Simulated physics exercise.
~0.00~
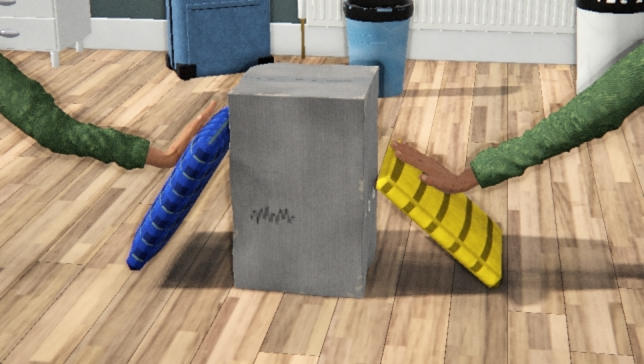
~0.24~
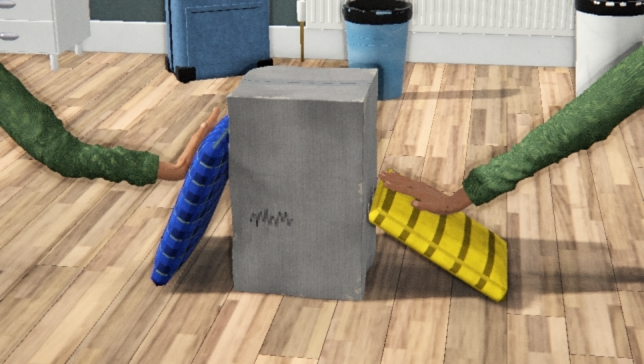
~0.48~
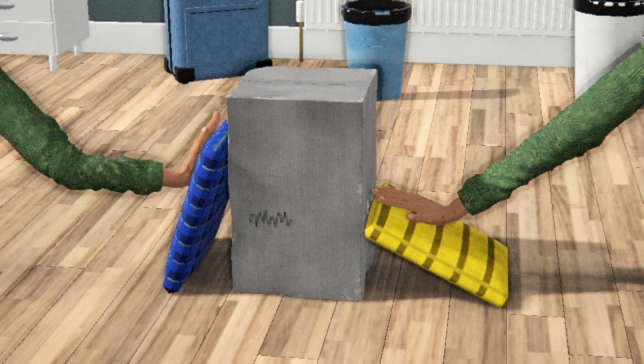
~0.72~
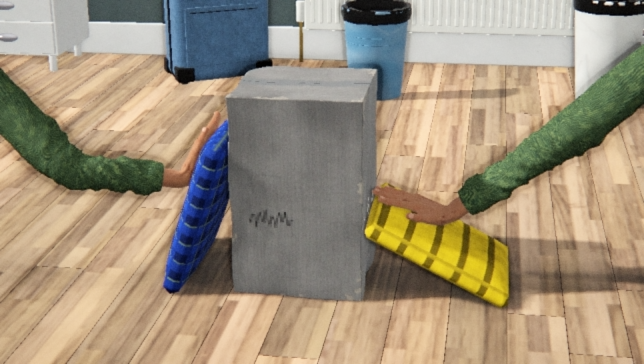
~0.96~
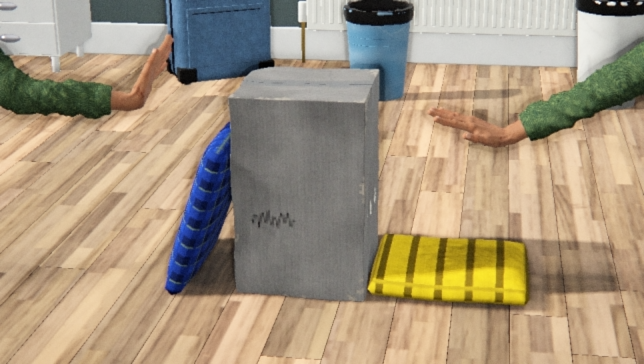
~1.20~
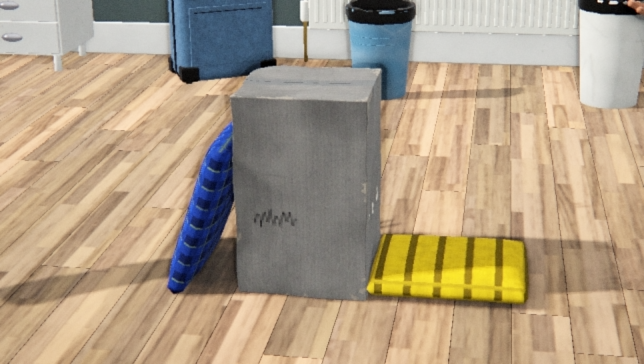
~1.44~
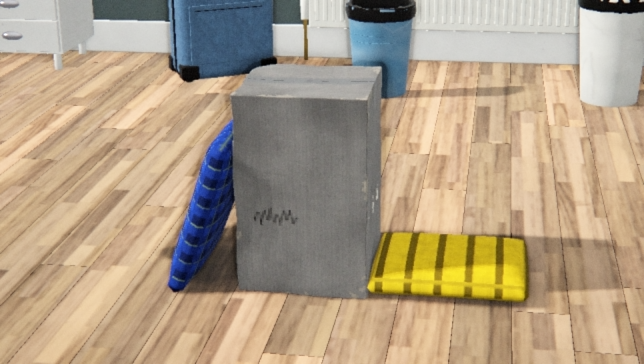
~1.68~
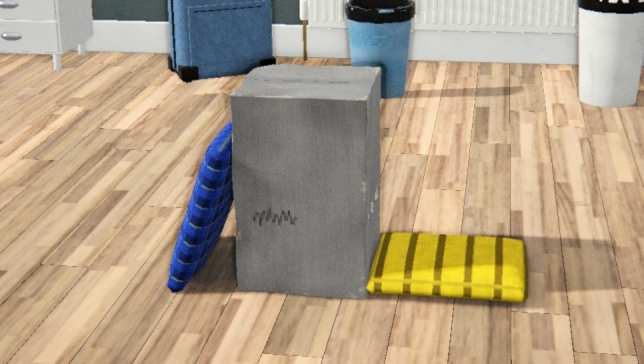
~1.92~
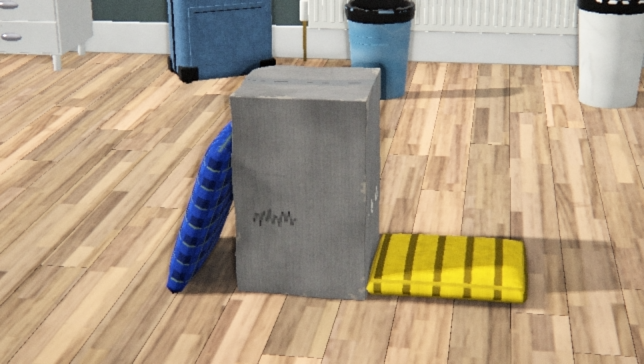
On a wooden floor, hands release two cushions by a grey box; only blue stays leaning.
